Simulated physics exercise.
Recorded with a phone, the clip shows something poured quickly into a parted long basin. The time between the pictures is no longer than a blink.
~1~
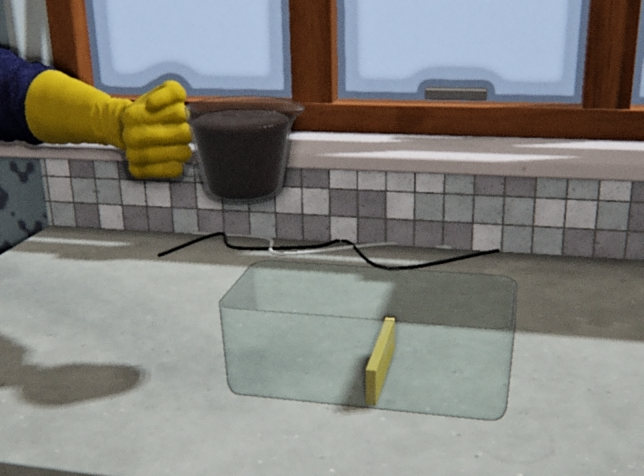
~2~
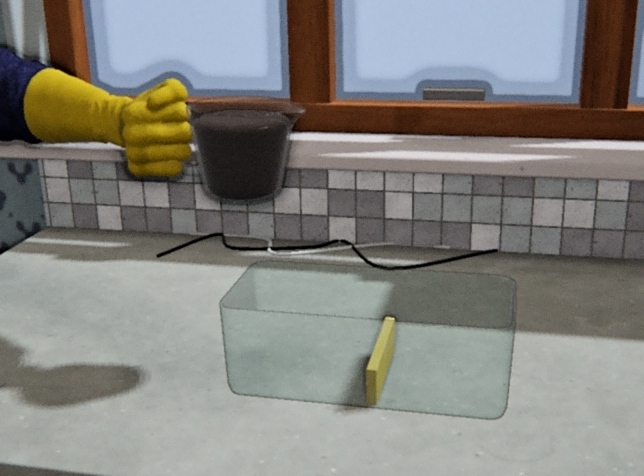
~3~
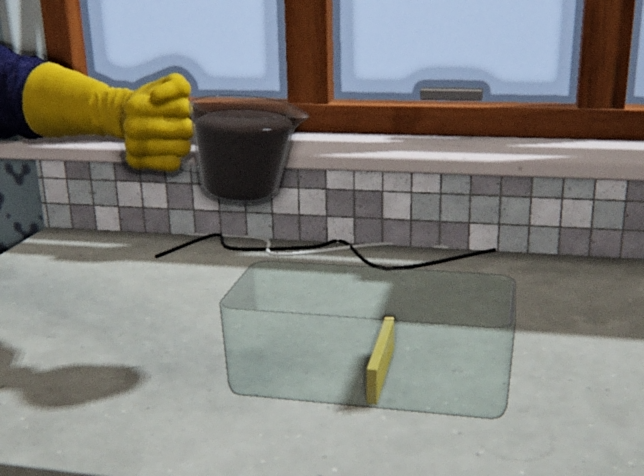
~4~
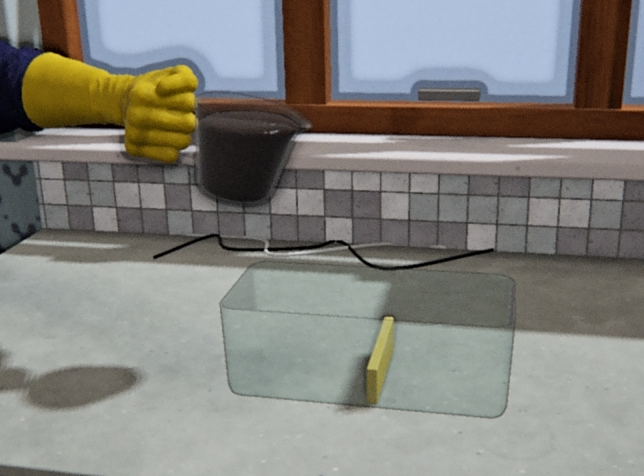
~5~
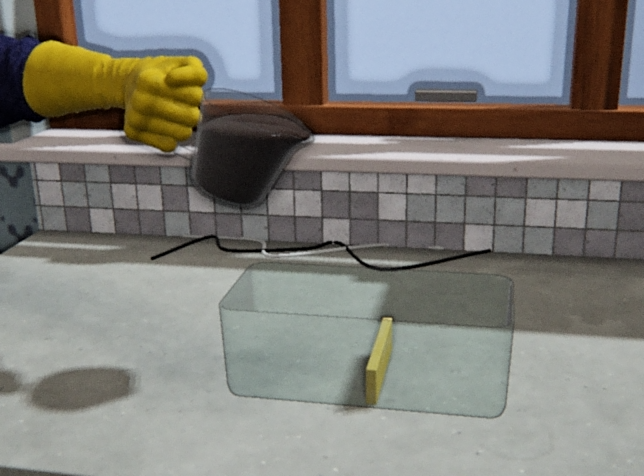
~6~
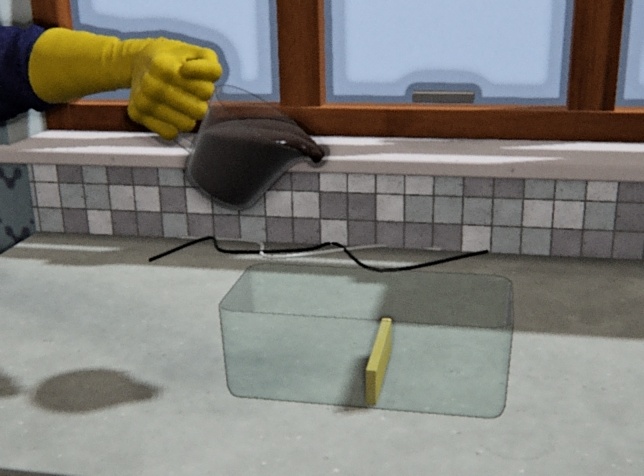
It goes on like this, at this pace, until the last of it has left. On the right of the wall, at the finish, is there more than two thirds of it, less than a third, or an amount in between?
There is less than a third of it there.
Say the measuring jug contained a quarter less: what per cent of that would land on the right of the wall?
Result: Around 5 per cent.
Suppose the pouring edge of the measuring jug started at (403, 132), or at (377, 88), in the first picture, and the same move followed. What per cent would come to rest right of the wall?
In order, some 90 and 85 percent.
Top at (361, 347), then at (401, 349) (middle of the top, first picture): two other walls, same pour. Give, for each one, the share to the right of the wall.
40 per cent, then 10 per cent, roughly.
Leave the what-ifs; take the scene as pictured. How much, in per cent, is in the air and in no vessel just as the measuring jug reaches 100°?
That comes to near 35 percent.
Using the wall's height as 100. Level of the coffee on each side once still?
Once it settles, the left reaches around 50 and the right around 10.
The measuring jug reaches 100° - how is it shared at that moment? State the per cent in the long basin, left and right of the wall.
The left part holds close to 25 per cent, the right part close to 10.
A moment on, the measuring jug is tipped right over and 32 per cent is still to pour, 27 is left of the wall and 9 right of it.
Next, the measuring jug is tipped right over and 1 per cent is still to pour, 79 is left of the wall and 11 right of it.
Then the measuring jug is tipped right over and 0 per cent is still to pour, 80 is left of the wall and 14 right of it.
Later the measuring jug is tipped right over and 0 per cent is still to pour, 81 is left of the wall and 14 right of it.
At rest 81 per cent lies left of the wall, 14 right of it and 5 outside.
